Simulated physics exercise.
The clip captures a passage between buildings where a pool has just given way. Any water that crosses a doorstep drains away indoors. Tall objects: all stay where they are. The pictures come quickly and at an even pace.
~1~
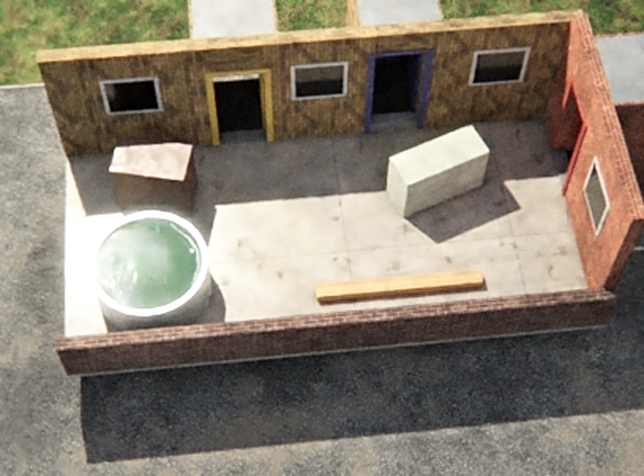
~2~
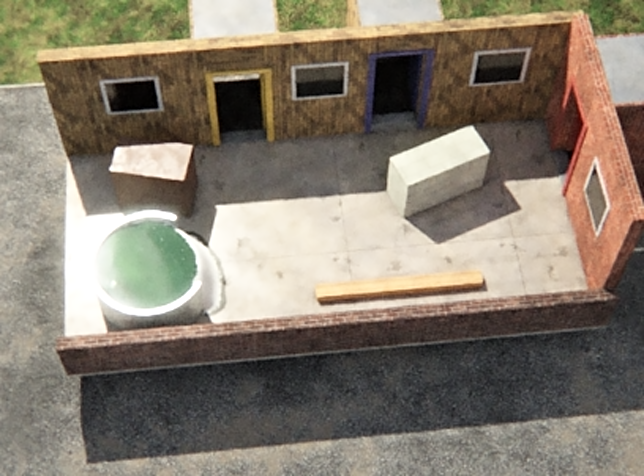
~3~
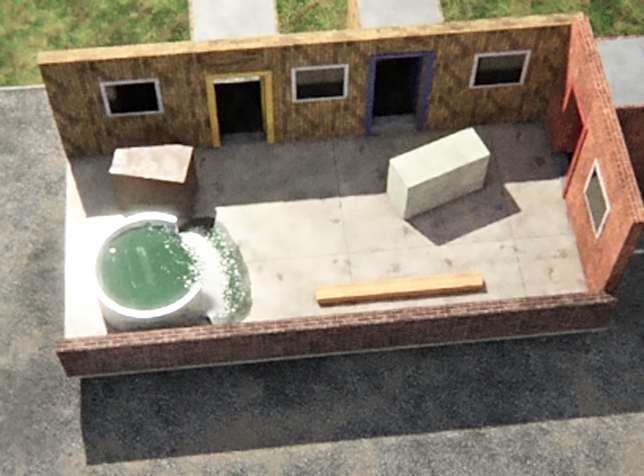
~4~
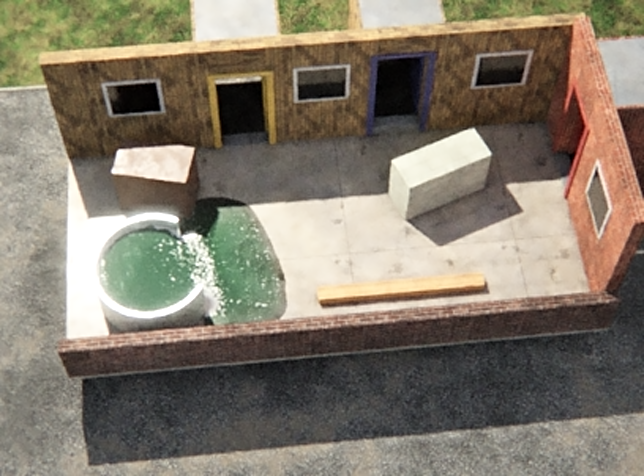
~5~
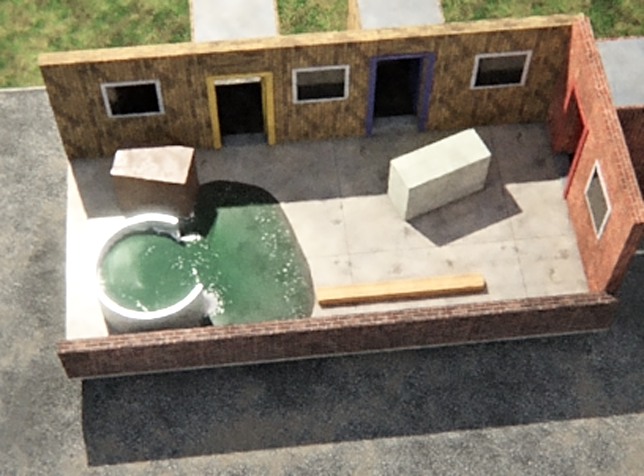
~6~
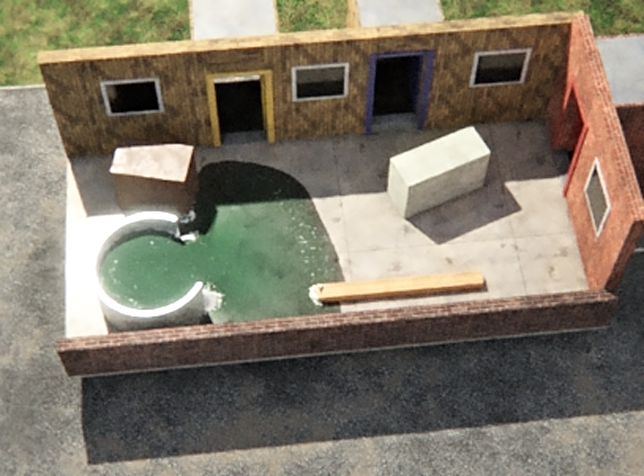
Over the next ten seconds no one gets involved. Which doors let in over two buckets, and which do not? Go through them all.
My prediction: The blue door keeps to the limit; the red door goes over the limit; the yellow door goes over the limit.
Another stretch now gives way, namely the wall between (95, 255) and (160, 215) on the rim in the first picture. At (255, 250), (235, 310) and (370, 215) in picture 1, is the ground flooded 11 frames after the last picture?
Taking the three spots as listed, they end up inundated, spared and spared.
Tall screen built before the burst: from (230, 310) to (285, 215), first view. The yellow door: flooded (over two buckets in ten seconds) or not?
As for that door, the yellow one overshoots.
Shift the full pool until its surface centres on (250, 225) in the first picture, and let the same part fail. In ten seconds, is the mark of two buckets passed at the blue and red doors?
Looking at both doors, the blue one breaks the limit while the red one breaks the limit.
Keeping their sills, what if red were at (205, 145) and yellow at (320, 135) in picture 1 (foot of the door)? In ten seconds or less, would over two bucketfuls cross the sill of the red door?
Put simply, the red door stays beneath the mark.
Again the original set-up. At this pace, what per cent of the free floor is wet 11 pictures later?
My best guess is some 70 %.
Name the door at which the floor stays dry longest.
Observed: The one in red.
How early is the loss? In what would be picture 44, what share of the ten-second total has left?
My figure: 75 percent.
A moment on, water covers 50 % of the floor; the blue door not reached, the red door not reached, the yellow door under two buckets in.
Next, water covers 70 % of the floor; the blue door wet at the sill, nothing in, the red door not reached, the yellow door over two buckets in.
Then, water covers 80 % of the floor; the blue door wet at the sill, nothing in, the red door under two buckets in, the yellow door over two buckets in.
Later, water covers 80 % of the floor; the blue door wet at the sill, nothing in, the red door far over two buckets in, the yellow door far over two buckets in.
In the end, water covers 85 % of the floor; the blue door wet at the sill, nothing in, the red door far over two buckets in, the yellow door far over two buckets in.
